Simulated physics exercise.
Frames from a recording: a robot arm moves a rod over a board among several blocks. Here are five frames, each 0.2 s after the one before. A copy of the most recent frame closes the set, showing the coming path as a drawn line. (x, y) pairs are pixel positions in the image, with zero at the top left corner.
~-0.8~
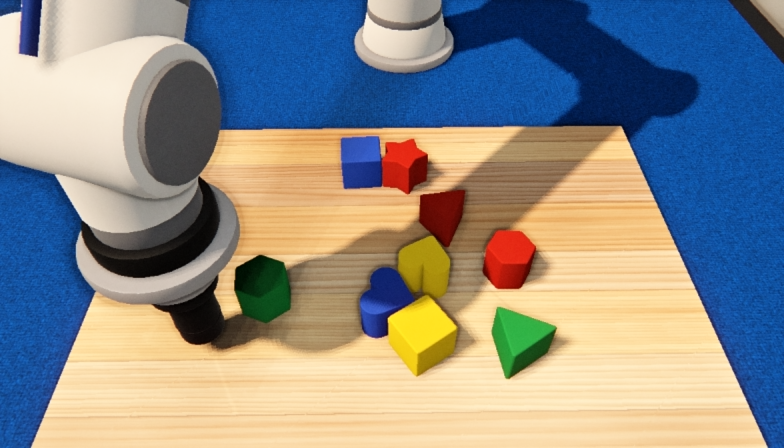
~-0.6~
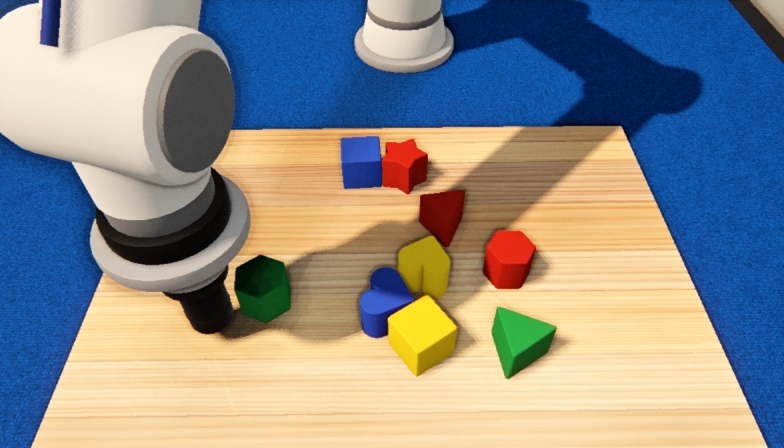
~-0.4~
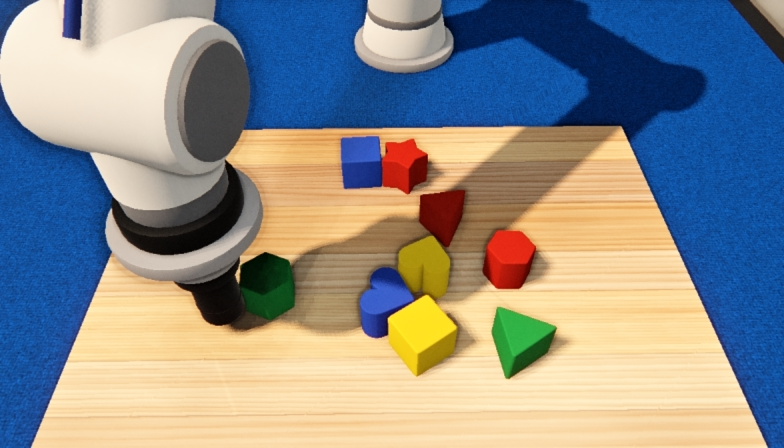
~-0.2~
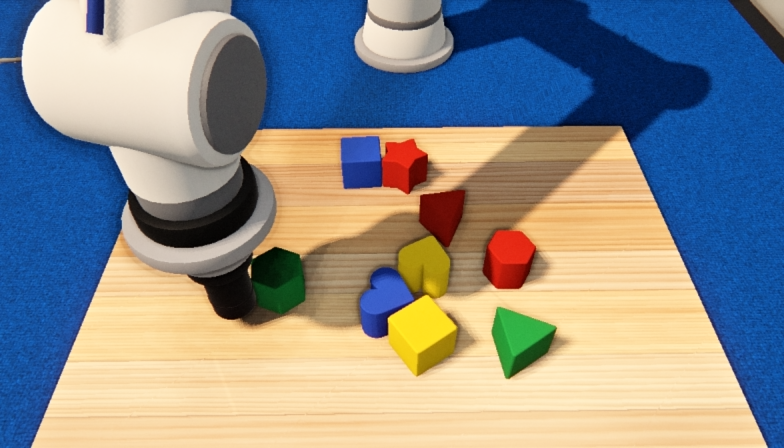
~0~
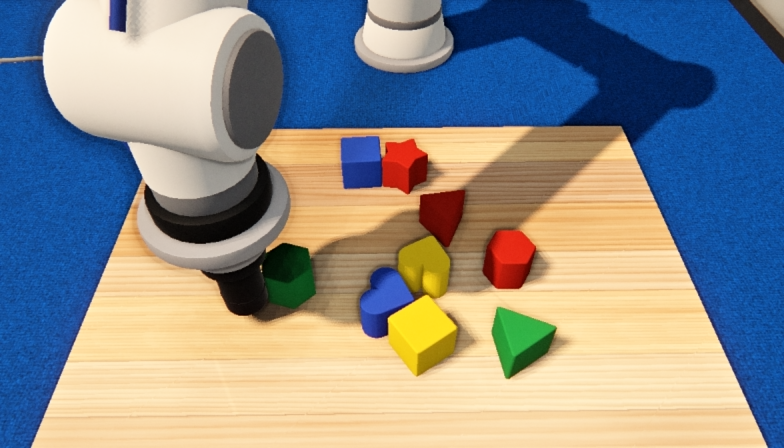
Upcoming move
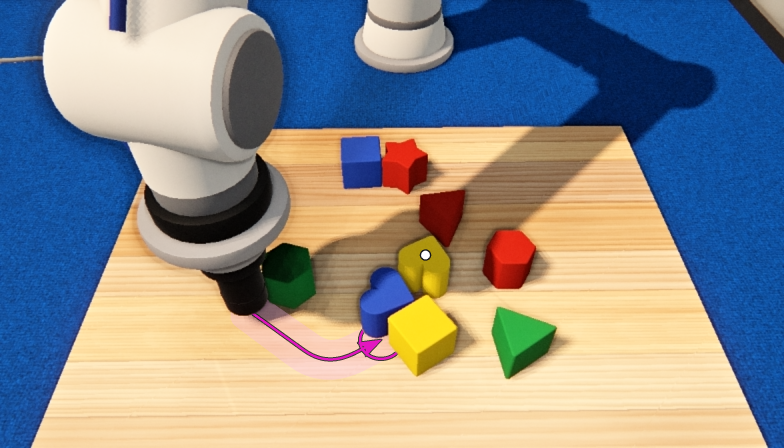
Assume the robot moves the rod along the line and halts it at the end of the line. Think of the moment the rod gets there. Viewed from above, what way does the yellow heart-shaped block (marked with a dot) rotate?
Rotation: Clockwise.
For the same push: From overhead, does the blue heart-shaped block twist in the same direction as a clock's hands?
No, I don't think so.
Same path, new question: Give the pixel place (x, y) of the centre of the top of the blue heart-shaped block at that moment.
I'd say the blue heart-shaped block ends with its top centre at (400, 274).
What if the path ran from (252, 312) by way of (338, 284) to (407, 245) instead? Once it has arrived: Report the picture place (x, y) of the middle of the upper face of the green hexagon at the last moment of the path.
Somewhere near (338, 218).
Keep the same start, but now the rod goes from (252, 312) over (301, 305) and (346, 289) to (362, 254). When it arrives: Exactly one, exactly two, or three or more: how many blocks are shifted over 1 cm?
I'd put the number at one.
The drawn path runs from (252, 312) over (288, 339) and (332, 359) to (381, 340); the dot is on the yellow heart-shaped block.
What follows on the original path. One third of the way, rod at (286, 327); nothing pushed yet.
Two thirds of the way, rod at (332, 347); nothing pushed yet.
At the end, rod at (381, 327); green hexagon not moved; blue heart-shaped block at (400, 274), turned 20° anticlockwise; yellow four-sided block at (435, 321), turned 15° clockwise; yellow heart-shaped block at (428, 251), turned 20° clockwise.
